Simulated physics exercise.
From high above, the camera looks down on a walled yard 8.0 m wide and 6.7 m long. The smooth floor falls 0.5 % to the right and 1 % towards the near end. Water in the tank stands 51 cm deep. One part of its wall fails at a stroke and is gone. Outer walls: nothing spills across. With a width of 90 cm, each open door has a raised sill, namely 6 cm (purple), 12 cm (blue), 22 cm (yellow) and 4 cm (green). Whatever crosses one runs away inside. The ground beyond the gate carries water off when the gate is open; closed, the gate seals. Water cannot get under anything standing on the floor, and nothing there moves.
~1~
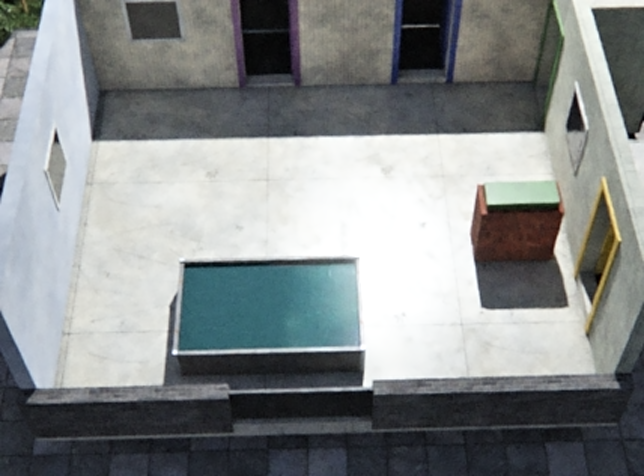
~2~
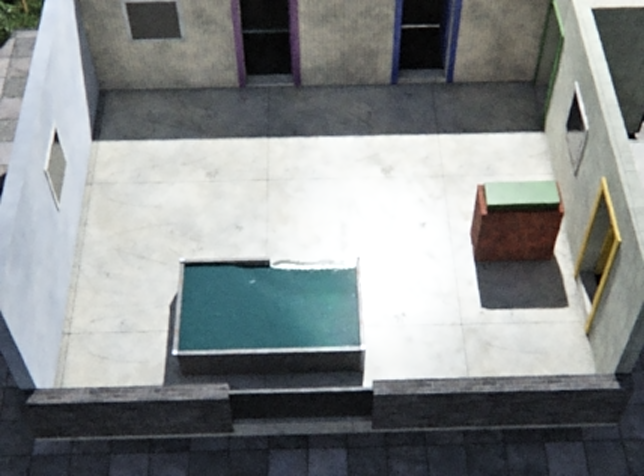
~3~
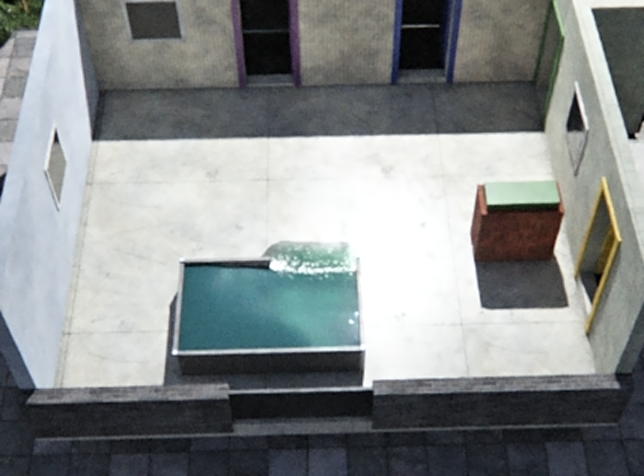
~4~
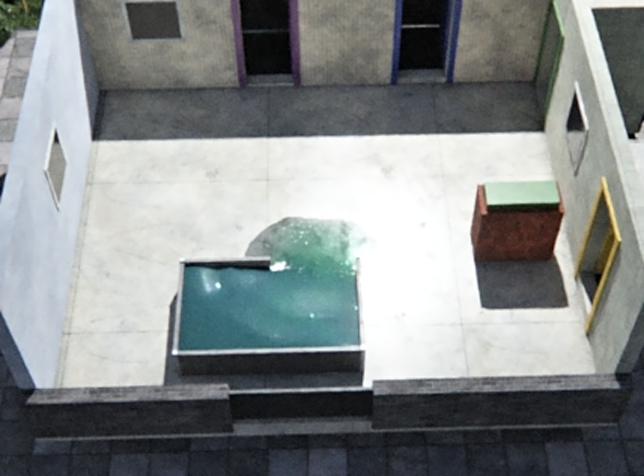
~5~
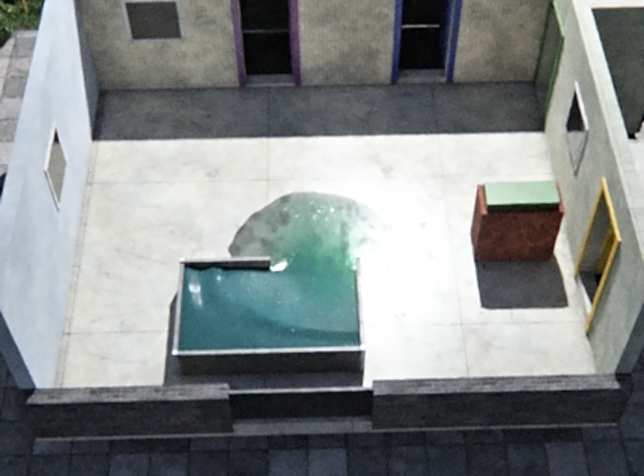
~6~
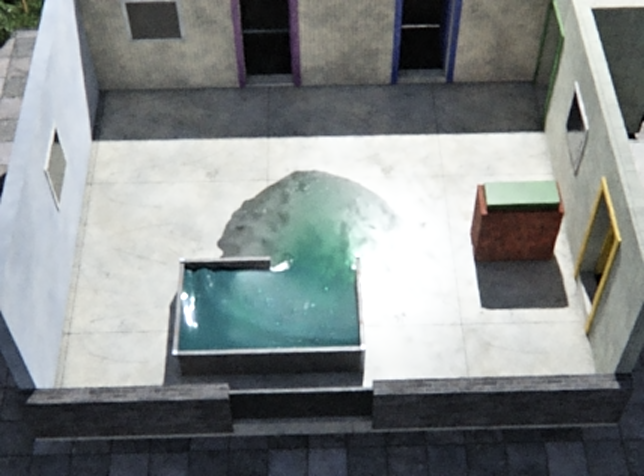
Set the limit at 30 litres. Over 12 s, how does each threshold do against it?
Result: At the purple door I expect the water to rise above the limit; at the blue door I expect the water to hold within the limit; at the yellow door I expect the water to hold within the limit; at the green door I expect the water to rise above the limit.
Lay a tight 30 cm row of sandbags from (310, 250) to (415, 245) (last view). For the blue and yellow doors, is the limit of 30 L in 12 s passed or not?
Against the limit, the blue door stays within it and the yellow door stays within it.
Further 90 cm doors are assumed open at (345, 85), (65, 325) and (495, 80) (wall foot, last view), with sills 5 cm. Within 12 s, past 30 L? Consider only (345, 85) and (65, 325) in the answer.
More, less.
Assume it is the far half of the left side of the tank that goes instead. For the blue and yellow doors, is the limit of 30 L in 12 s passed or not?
Log - blue: Threshold not reached, yellow: Threshold not reached.
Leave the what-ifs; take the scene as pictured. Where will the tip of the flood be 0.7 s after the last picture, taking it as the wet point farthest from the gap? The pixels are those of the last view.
About (326, 91) in the last view.
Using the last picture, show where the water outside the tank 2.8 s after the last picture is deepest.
In the final picture, near (531, 86).
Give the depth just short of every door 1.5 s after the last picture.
Depths: Purple door 13 cm, blue door 5 cm, yellow door 0 cm, green door 0 cm.
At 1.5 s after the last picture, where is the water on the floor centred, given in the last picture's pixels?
At roughly (305, 261).
Then, 0.7 s after the last picture water covers 25 % of the floor and is deepest (30 cm) near (332, 275); purple door not reached, blue door not reached, yellow door not reached, green door not reached.
Then, 1.5 s after the last picture water covers 35 % of the floor and is deepest (25 cm) near (332, 275); purple door 13 cm at the sill, 5 L in, blue door not reached, yellow door not reached, green door not reached.
Then, 2.8 s after the last picture water covers 50 % of the floor and is deepest (26 cm) near (531, 86); purple door 13 cm at the sill, 49 L in, blue door 13 cm at the sill, 4 L in, yellow door not reached, green door 12 cm at the sill, 3 L in.
Then, 6.3 s after the last picture water covers 60 % of the floor and is deepest (12 cm) near (506, 226); purple door 5 cm at the sill, 83 L in, blue door 5 cm at the sill, 6 L in, yellow door 3 cm at the sill, 0 L in, green door 10 cm at the sill, 161 L in.
Then, 11.3 s after the last picture water covers 90 % of the floor and is deepest (9 cm) near (528, 226); purple door 2 cm at the sill, 83 L in, blue door 4 cm at the sill, 6 L in, yellow door 3 cm at the sill, 0 L in, green door 6 cm at the sill, 210 L in.
